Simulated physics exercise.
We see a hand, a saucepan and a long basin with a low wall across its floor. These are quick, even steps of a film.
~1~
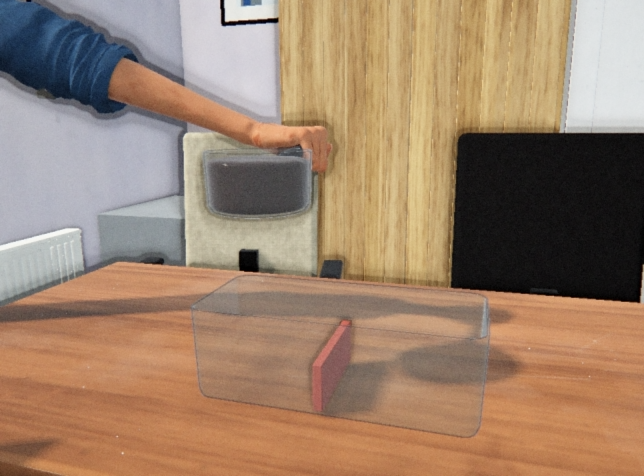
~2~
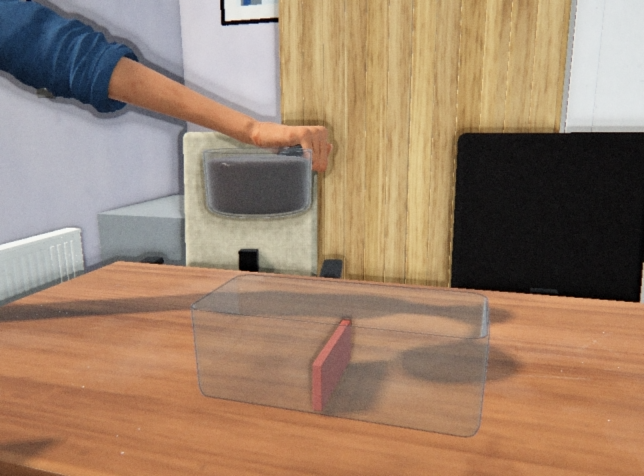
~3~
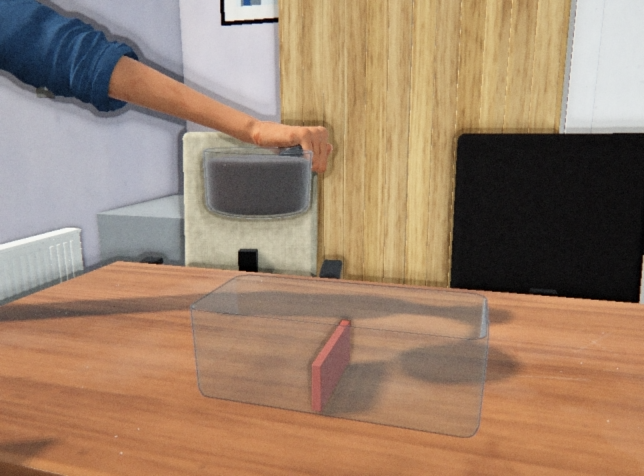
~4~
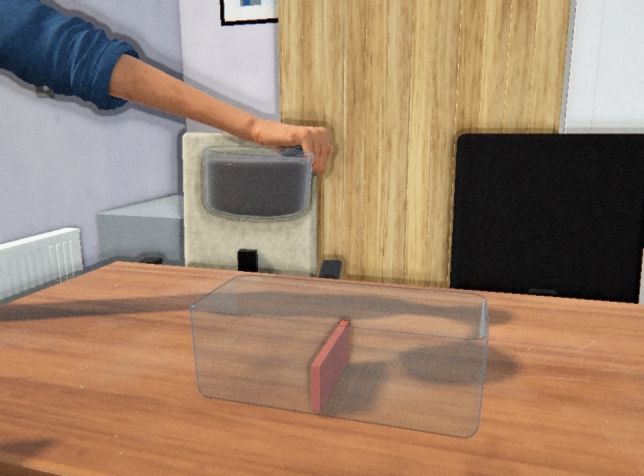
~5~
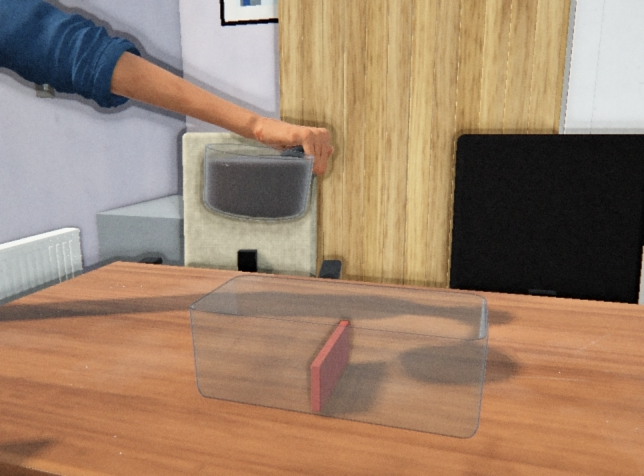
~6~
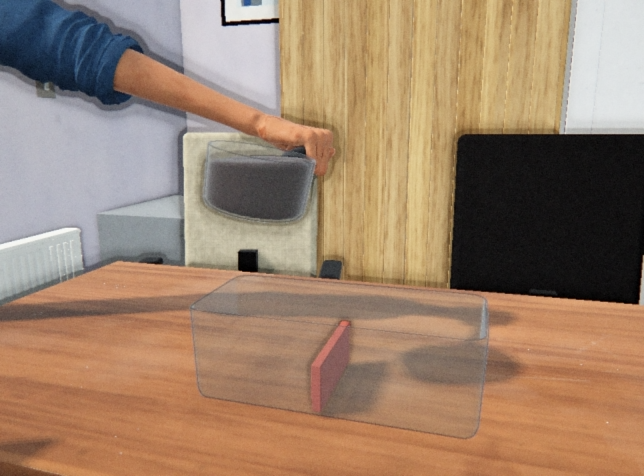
A hand holds a dark saucepan above a clear basin and slowly tilts it slightly right.
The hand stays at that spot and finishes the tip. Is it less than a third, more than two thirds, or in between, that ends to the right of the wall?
In the end more than two thirds is right of the wall.
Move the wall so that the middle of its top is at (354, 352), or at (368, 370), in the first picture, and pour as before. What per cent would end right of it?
In turn 70 and 50 in a hundred.
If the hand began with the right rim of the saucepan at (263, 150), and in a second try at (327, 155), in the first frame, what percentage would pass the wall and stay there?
Roughly 35 per cent, and 95 per cent.
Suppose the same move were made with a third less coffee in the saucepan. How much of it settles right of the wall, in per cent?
It comes to 80 per cent or so.
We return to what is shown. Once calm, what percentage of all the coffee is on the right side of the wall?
Close to 85 per cent.
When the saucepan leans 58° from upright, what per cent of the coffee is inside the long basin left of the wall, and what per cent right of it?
Near 0 on the left, 15 on the right.
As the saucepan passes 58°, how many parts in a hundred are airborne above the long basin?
Some 25 per cent.
A moment on, the saucepan is tipped part way and 60 per cent is still to pour, 1 is left of the wall and 13 right of it.
Next, the saucepan is tipped on its side and 13 per cent is still to pour, 2 is left of the wall and 74 right of it.
Then the saucepan is tipped right over and 1 per cent is still to pour, 12 is left of the wall and 85 right of it.
Later the saucepan is tipped right over and 0 per cent is still to pour, 14 is left of the wall and 85 right of it.
In the end 14 per cent lies left of the wall, 85 right of it and 1 outside.
